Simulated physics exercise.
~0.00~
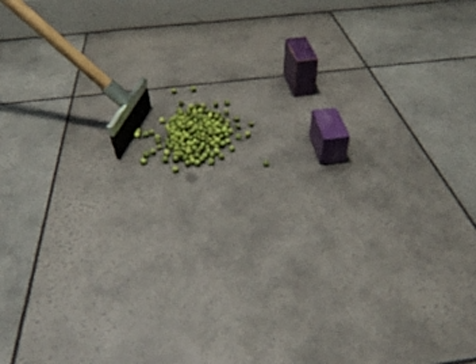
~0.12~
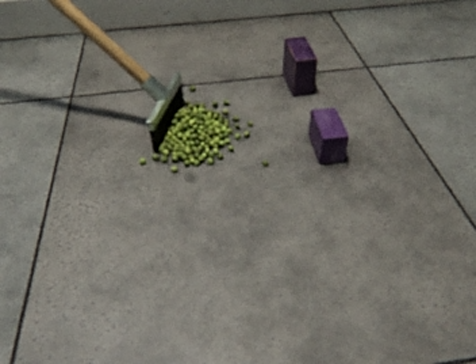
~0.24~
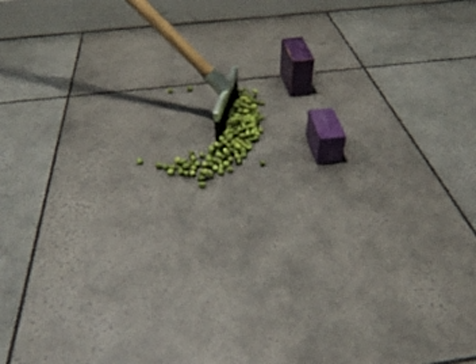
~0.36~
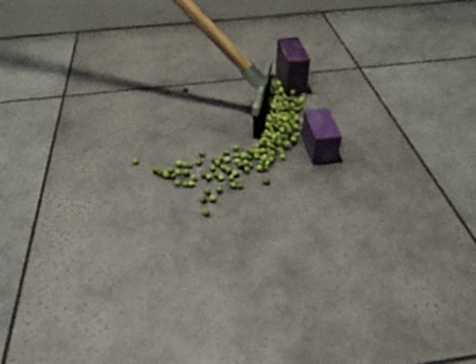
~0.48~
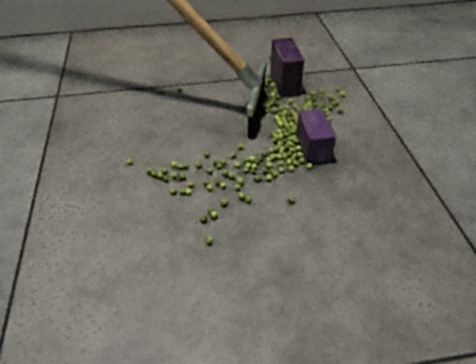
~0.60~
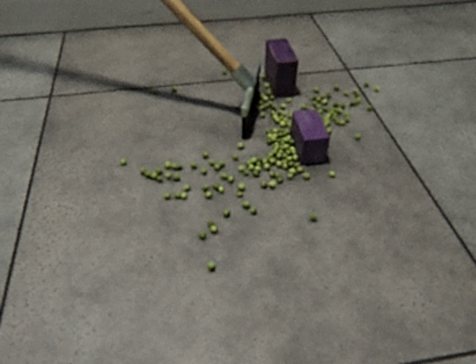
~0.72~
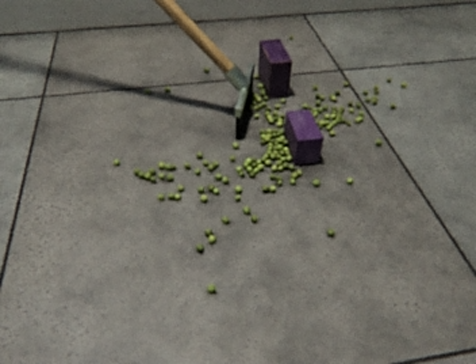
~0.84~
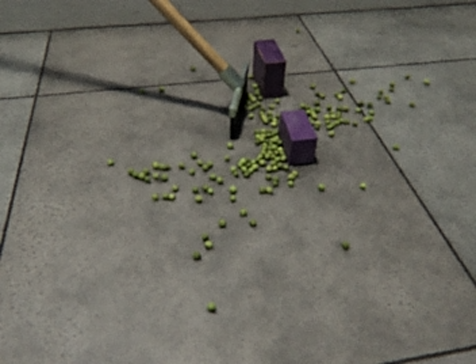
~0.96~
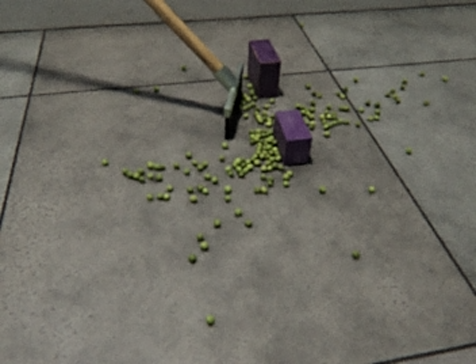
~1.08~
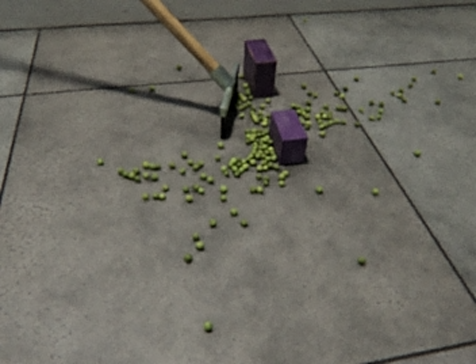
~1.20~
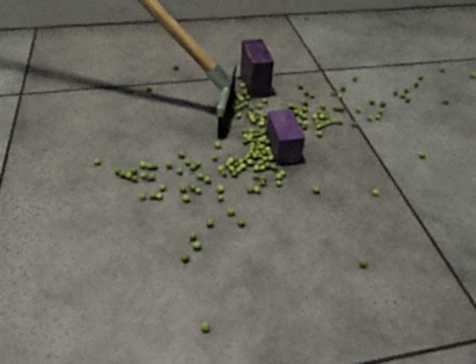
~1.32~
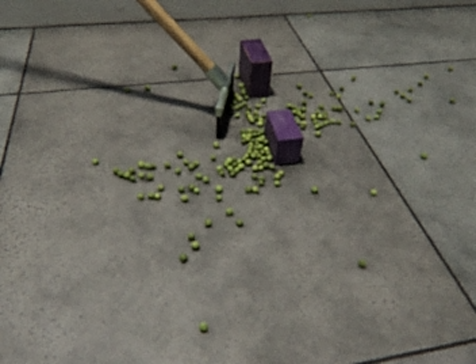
A squeegee on a wooden handle pushed a pile of green peas rightwards across grey tiles towards two purple blocks, then stopped short, and the peas spread out, some rolling through the gap and others round the near block, while many stayed before them.
